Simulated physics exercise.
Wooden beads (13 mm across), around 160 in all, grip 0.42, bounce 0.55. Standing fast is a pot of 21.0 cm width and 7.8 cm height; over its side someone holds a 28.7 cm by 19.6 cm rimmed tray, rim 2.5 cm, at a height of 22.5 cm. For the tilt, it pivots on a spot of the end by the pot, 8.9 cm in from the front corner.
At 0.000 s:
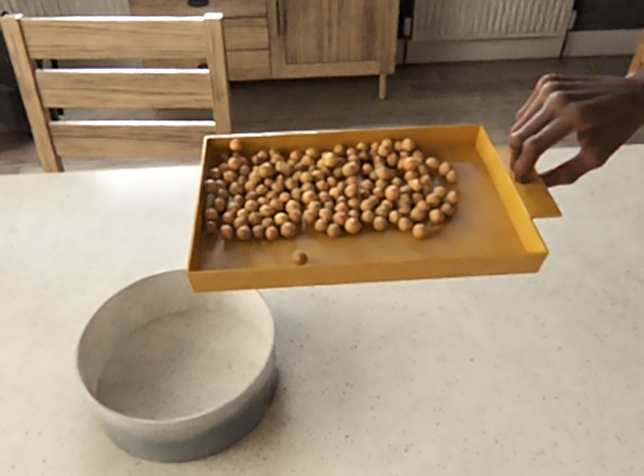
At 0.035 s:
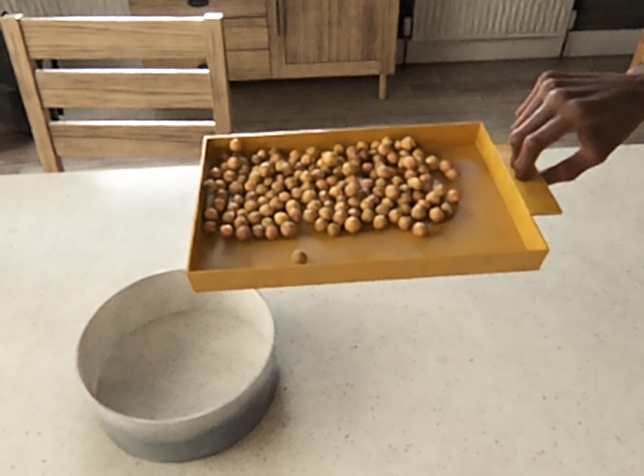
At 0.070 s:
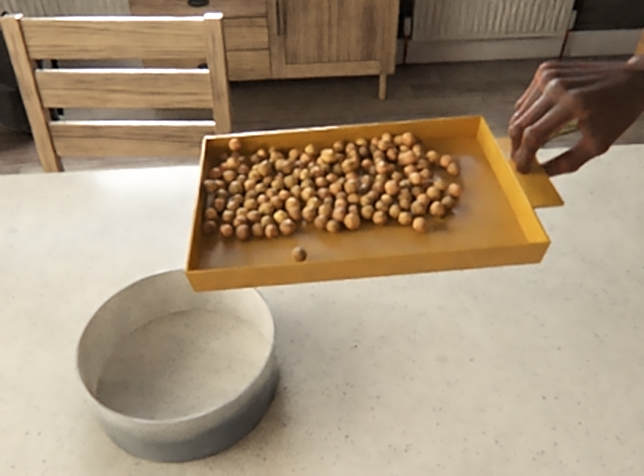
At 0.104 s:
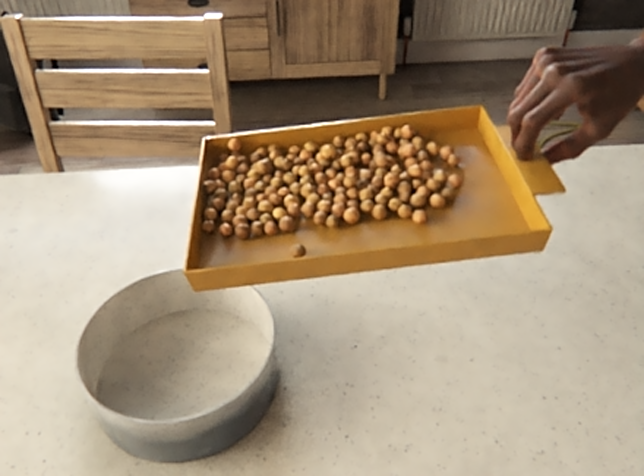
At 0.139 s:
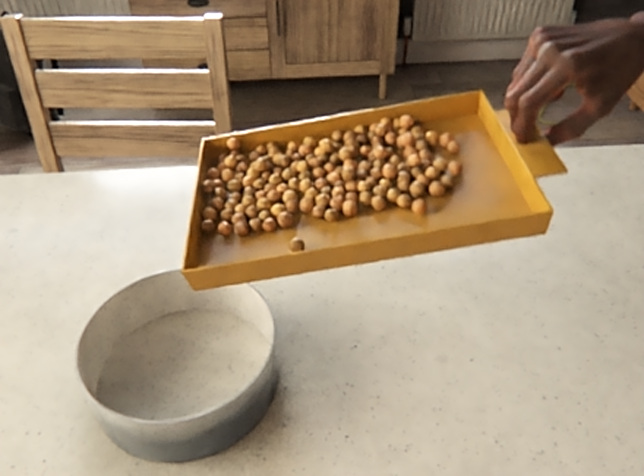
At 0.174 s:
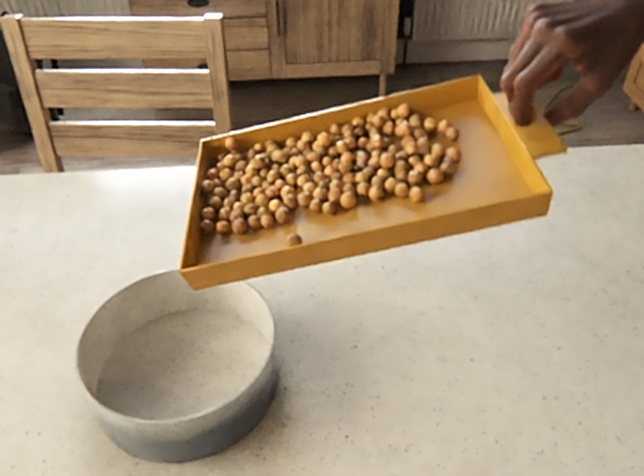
A hand raises the right end of a yellow tray of small brown balls.
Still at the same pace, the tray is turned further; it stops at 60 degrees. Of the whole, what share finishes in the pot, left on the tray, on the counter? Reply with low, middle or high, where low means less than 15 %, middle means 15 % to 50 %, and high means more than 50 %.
My answer: Pot - low; tray - high; counter - low.
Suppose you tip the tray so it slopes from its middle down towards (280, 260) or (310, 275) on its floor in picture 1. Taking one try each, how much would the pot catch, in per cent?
Estimate: Some 5 % and some 0 % respectively.
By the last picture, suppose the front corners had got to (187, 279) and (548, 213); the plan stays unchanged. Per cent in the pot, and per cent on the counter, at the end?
That works out as pot 5 and counter 5.
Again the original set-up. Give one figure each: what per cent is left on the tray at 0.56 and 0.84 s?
About 100, 95.
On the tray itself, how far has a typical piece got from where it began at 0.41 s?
I'd say close to 3 centimetres.
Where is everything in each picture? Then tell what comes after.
In the first picture, tray tilt 0 degrees, front corners at (191, 270) and (544, 250); middle of the pieces at (322, 187); pot at (177, 336).
In the second picture, tray tilt 1 degrees, front corners at (190, 270) and (544, 248); middle of the pieces at (322, 186).
In the third picture, tray tilt 2 degrees, front corners at (189, 270) and (546, 240); middle of the pieces at (321, 184).
In the fourth picture, tray tilt 5 degrees, front corners at (188, 269) and (547, 227), lowest corner left back; middle of the pieces at (321, 180).
In the fifth picture, tray tilt 8 degrees, front corners at (186, 269) and (548, 209), lowest corner left back; middle of the pieces at (319, 174).
In the sixth picture, tray tilt 12 degrees, front corners at (183, 268) and (547, 189), lowest corner left back; middle of the pieces at (317, 168); pot at (177, 336). Its pace works out near 105 degrees a second.
After 0.41 s, tilt 37 degrees; the tray holds 100 %, the pot 0 %.
After 0.56 s, tilt 53 degrees; the tray holds 100 %, the pot 0 %.
Then, at 0.84 s, tilt 60 degrees; the tray holds 95 %, the pot 0 %.
At rest (1.8 s), pot 5 %, tray 95 %, counter 0 %.
